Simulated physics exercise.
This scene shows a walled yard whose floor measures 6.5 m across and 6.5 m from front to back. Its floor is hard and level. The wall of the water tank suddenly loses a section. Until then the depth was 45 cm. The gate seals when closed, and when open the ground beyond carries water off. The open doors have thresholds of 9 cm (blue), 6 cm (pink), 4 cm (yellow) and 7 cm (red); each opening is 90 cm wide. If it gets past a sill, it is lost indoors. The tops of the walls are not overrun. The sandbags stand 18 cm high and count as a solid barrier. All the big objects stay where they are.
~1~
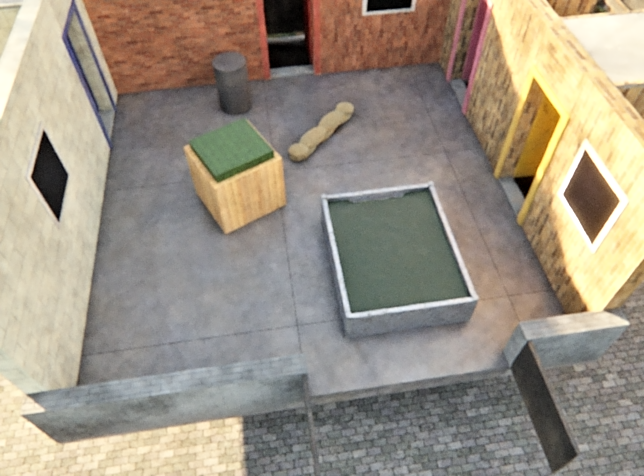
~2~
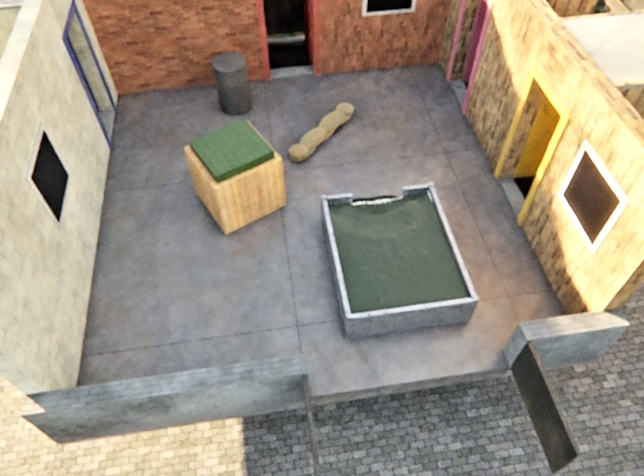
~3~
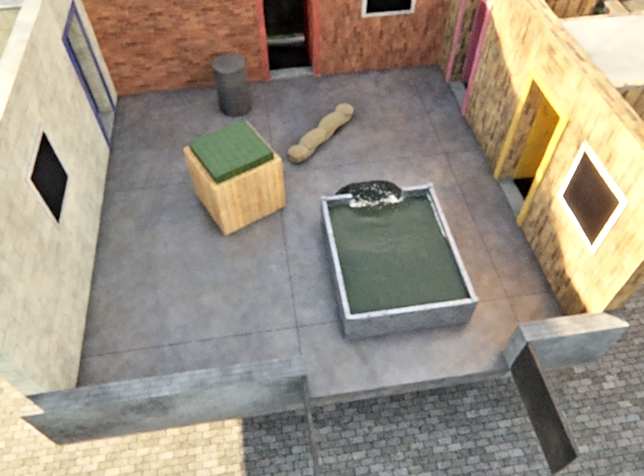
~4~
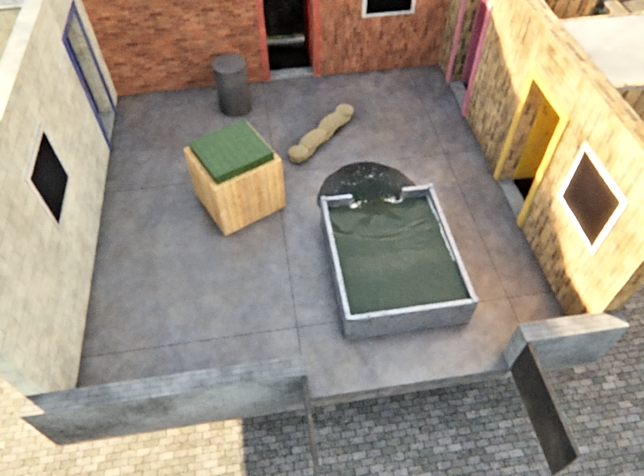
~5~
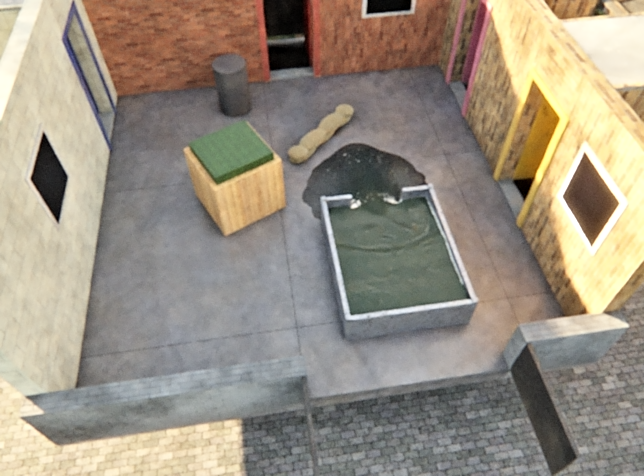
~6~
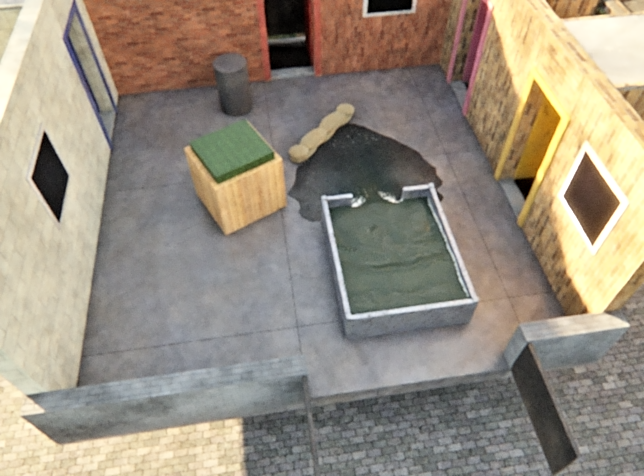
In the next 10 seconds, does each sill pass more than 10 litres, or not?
At the blue door I expect the water to hold within the limit; at the pink door I expect the water to rise above the limit; at the yellow door I expect the water to hold within the limit; at the red door I expect the water to hold within the limit.
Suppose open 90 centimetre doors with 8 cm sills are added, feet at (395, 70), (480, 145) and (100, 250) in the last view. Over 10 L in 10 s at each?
First doorway gets there, second falls short, third falls short.
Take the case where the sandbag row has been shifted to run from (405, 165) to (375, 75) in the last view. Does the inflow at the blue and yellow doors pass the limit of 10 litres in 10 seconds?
Checking the limit, blue is fine, yellow is fine.
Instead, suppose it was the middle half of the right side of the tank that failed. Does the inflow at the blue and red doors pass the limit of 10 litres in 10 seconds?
Blue short, red short.
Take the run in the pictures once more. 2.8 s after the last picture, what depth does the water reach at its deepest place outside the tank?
About 20 cm.
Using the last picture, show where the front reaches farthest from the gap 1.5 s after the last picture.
Around pixel (422, 69).
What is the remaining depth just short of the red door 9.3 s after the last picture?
I'd put it near 4.0 cm.
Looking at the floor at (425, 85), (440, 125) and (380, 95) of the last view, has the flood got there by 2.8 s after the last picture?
Well, the first is drenched, the next drenched, the last drenched.
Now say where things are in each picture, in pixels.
The first frame shows still water, 45 cm deep, in the water tank at (393, 248).
In the second frame, water pours out on the water tank's far side and has run 0.5 m, to a hidden place; typically 7 cm deep outside, 45 cm at the water tank's back.
In the third frame, water pours out on the water tank's far side and has run 0.7 m, to (342, 193); typically 7 cm deep outside, 45 cm at the water tank's back.
In the fourth frame, water pours out on the water tank's far side and has run 1.2 m, to (357, 166); typically 6 cm deep outside, 45 cm at the water tank's back.
In the fifth frame, water pours out on the water tank's far side and has run 1.7 m, to (351, 148); typically 4 cm deep outside, 45 cm at the water tank's back.
In the sixth frame, water pours out on the water tank's far side and has run 2.2 m, to (341, 130); typically 3 cm deep outside, 45 cm at the water tank's back.
Then, 0.7 s after the last picture water covers 15 % of the floor and is deepest (26 cm) near (373, 209); blue door not reached, pink door not reached, yellow door not reached, red door not reached.
Then, 1.5 s after the last picture water covers 25 % of the floor and is deepest (22 cm) near (373, 209); blue door not reached, pink door 7 cm at the sill, 0 L in, yellow door not reached, red door not reached.
Then, 2.8 s after the last picture water covers 25 % of the floor and is deepest (20 cm) near (447, 83); blue door not reached, pink door 15 cm at the sill, 12 L in, yellow door not reached, red door 2 cm at the sill, 0 L in.
Then, 5.3 s after the last picture water covers 40 % of the floor and is deepest (12 cm) near (455, 99); blue door 1 cm at the sill, 0 L in, pink door 12 cm at the sill, 87 L in, yellow door 3 cm at the sill, 0 L in, red door 5 cm at the sill, 0 L in.
Then, 9.3 s after the last picture water covers 65 % of the floor and is deepest (8 cm) near (455, 99); blue door 5 cm at the sill, 0 L in, pink door 8 cm at the sill, 130 L in, yellow door 3 cm at the sill, 0 L in, red door 4 cm at the sill, 0 L in.
